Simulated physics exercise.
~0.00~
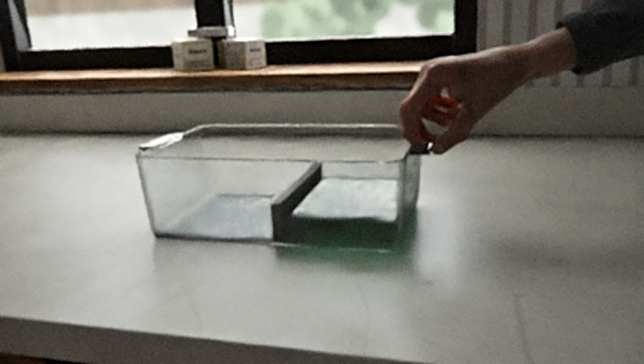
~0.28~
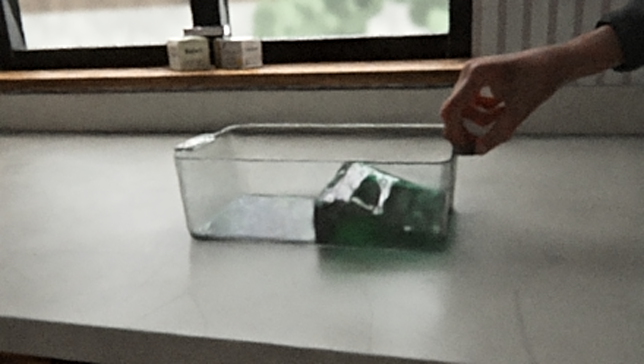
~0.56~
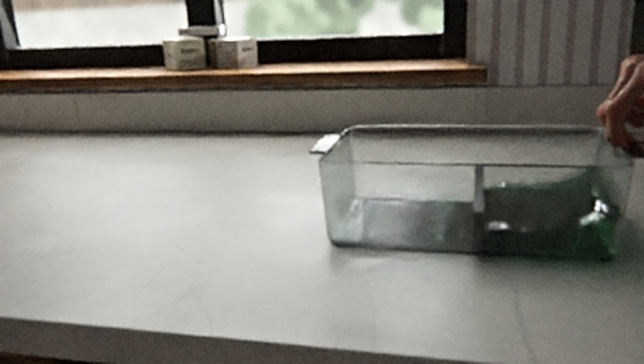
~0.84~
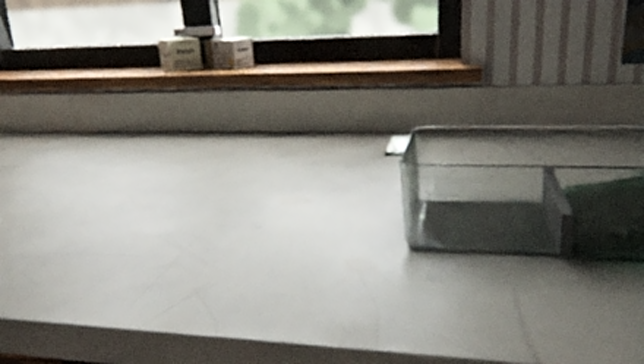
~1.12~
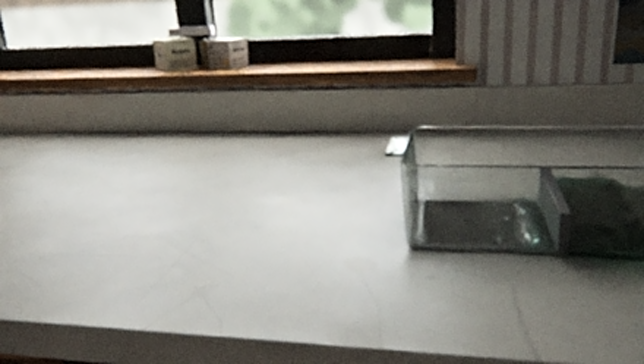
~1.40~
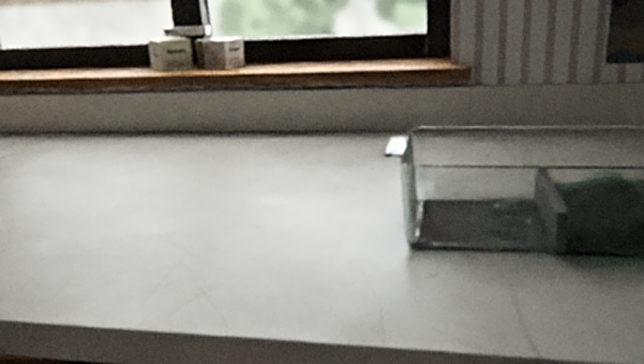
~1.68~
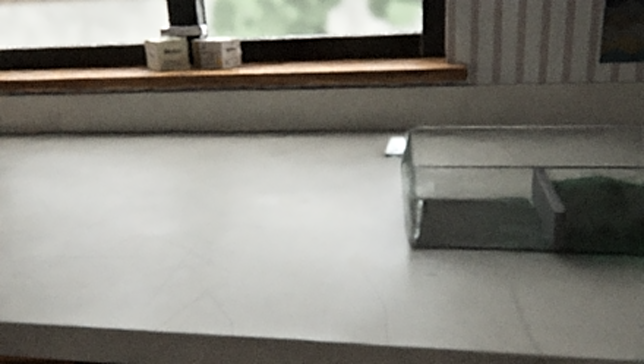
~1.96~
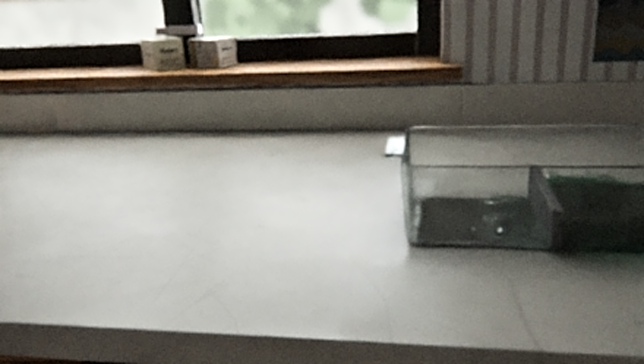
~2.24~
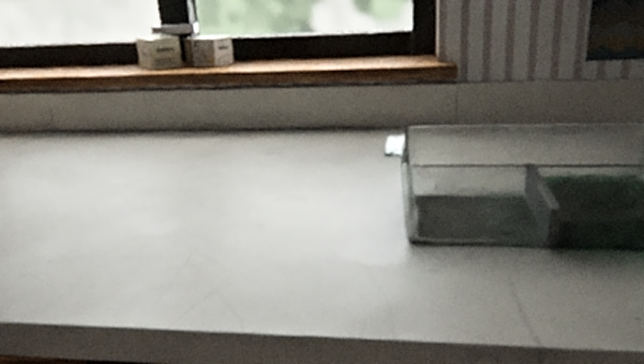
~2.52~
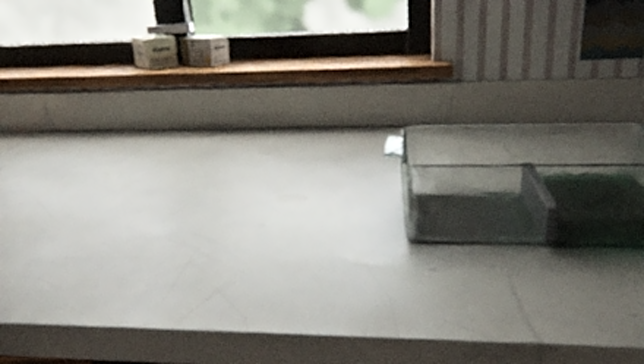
A divided glass food box slides right by hand, sloshing a little water over its divider.
